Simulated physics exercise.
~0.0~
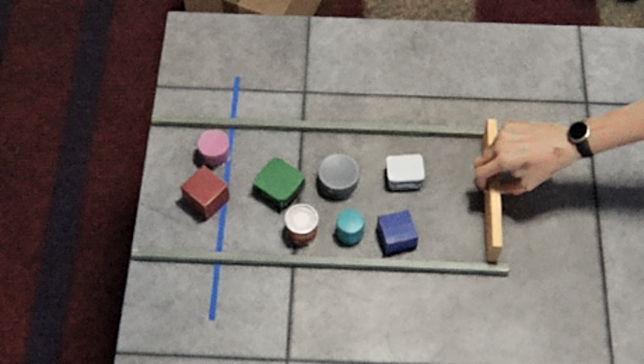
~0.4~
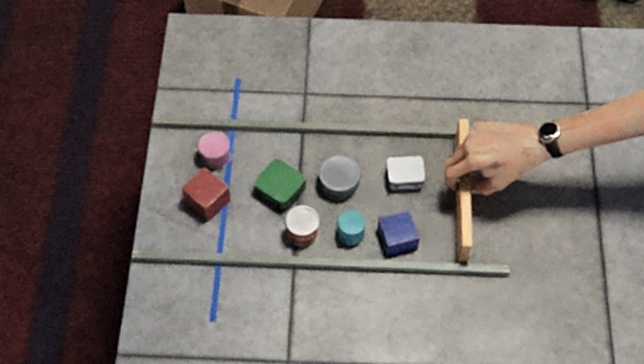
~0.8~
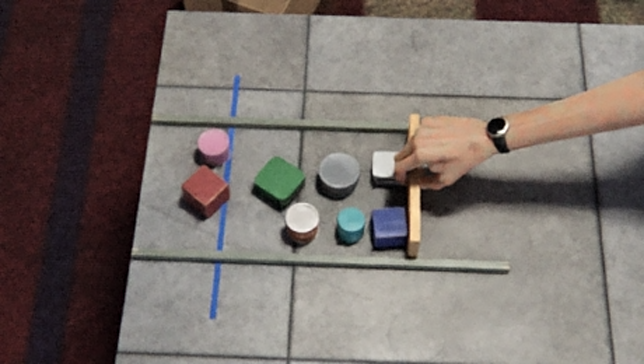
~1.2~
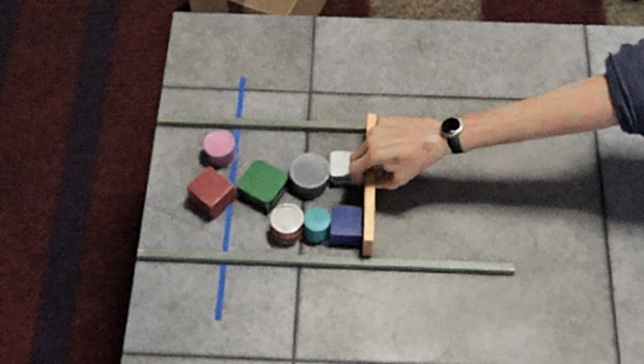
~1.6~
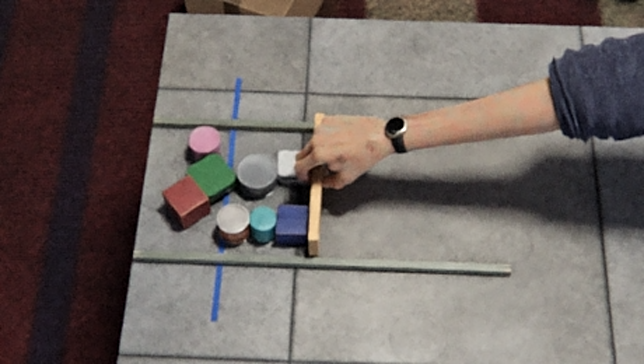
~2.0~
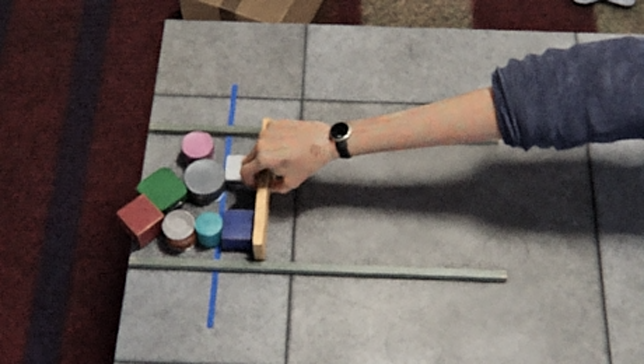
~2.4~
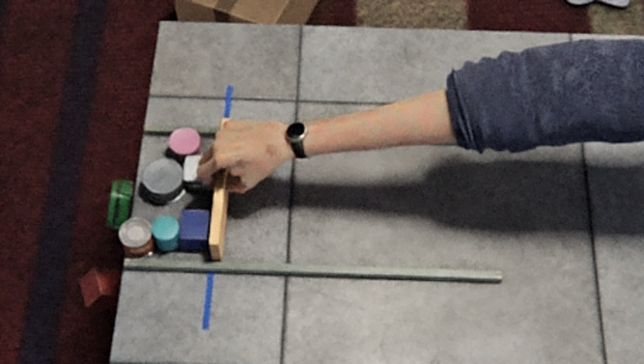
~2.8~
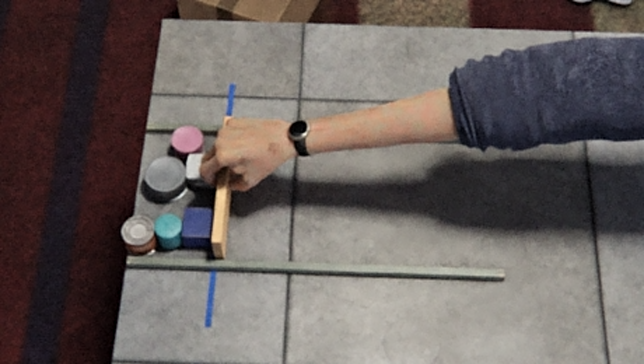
Wooden board pushed left by a hand, sweeping blocks and tins to the table's edge, green and red blocks falling off.
